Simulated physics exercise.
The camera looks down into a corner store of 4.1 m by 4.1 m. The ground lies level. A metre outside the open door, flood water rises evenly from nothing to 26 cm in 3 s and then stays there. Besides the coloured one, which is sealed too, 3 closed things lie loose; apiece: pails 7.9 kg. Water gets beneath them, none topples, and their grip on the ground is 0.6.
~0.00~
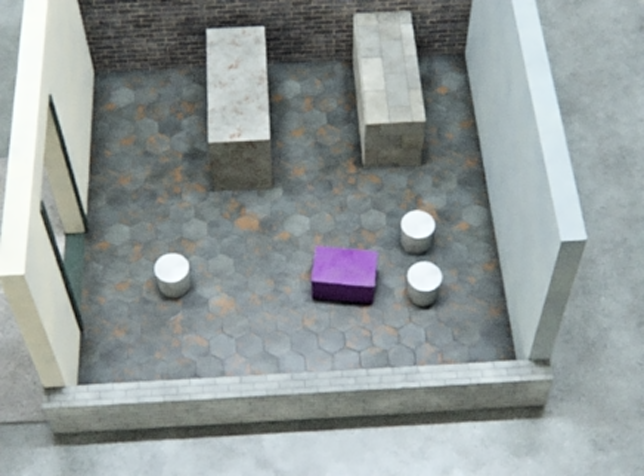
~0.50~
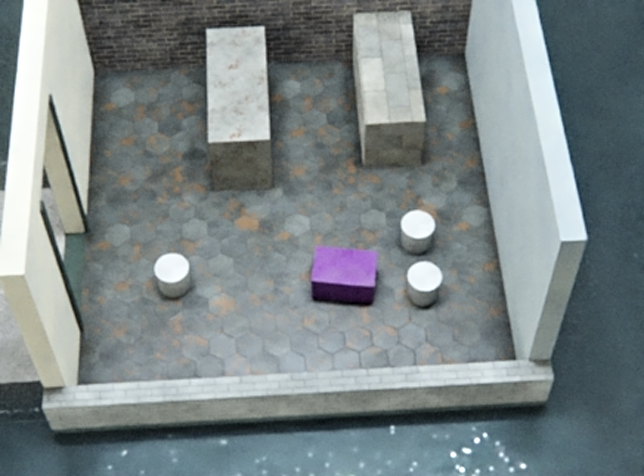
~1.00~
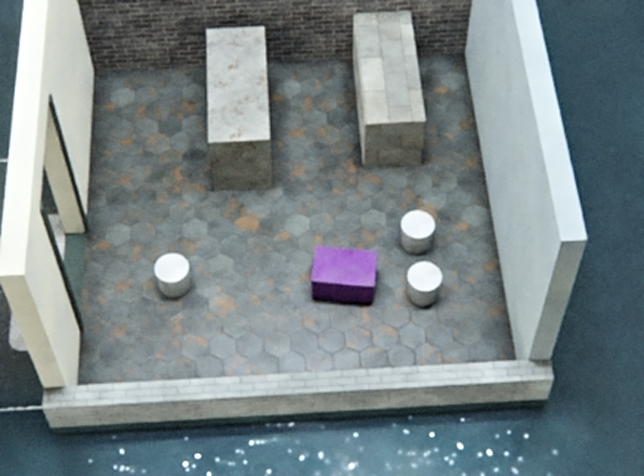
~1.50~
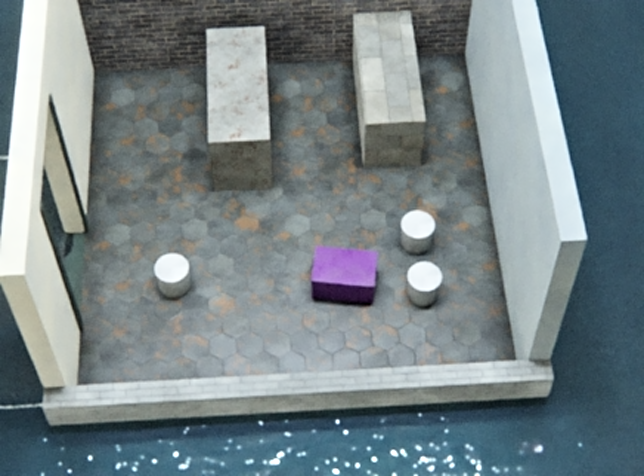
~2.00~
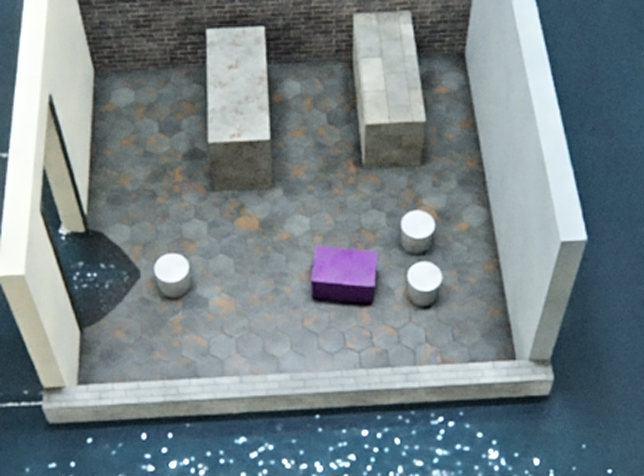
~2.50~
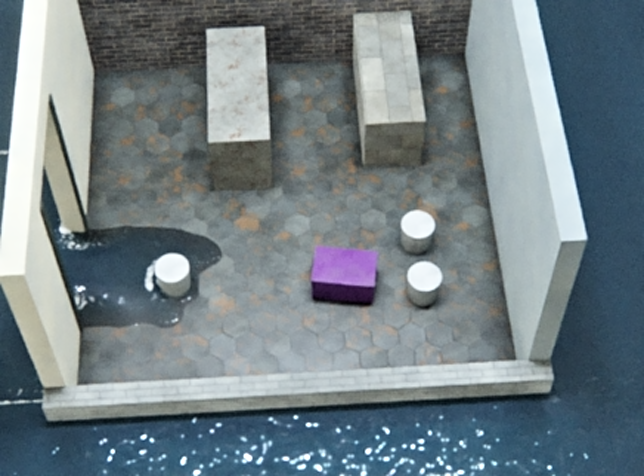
Dark, glinting water spreads over the pale ground outside a roofless corner store with grey hexagonal tiles, seen from above by a still camera. A purple crate sits right of centre beside two white cylinders, with another white cylinder at left and two tall stone blocks behind. The water then enters through the left doorway and spreads across the floor around the left cylinder, while every object stays put.
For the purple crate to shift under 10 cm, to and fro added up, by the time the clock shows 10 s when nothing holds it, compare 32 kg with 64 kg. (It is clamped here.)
I expect that only the higher weight holds it.
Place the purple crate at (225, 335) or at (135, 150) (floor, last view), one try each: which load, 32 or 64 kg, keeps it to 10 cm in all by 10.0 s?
In that order: The smaller is enough; the smaller is enough.
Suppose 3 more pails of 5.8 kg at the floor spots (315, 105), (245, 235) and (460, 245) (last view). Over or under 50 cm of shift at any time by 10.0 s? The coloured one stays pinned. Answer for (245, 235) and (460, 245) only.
In that order: Over, over.
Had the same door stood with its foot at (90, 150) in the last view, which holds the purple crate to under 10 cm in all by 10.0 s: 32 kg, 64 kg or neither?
In that case the smaller load will do.
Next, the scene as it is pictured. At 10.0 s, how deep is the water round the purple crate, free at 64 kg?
Roughly 14 cm.
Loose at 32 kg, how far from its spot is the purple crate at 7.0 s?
About 0 cm.
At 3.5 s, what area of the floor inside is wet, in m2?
About 5.5 m2.
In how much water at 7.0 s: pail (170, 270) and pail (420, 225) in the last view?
Roughly 9 and 12 cm.
After 3.5 s the purple crate would be 0 cm from its start with 32 kg and 0 cm from its start with 64 kg; 0 cm of water round it then.
After 4.5 s the purple crate would be 0 cm from its start with 32 kg and 0 cm from its start with 64 kg; 4 cm of water round it then.
After 7.0 s the purple crate would be 0 cm from its start with 32 kg and 0 cm from its start with 64 kg; 9 cm of water round it then.
After 10.0 s the purple crate would be 62 cm from its start with 32 kg and 0 cm from its start with 64 kg; 14 cm of water round it then.
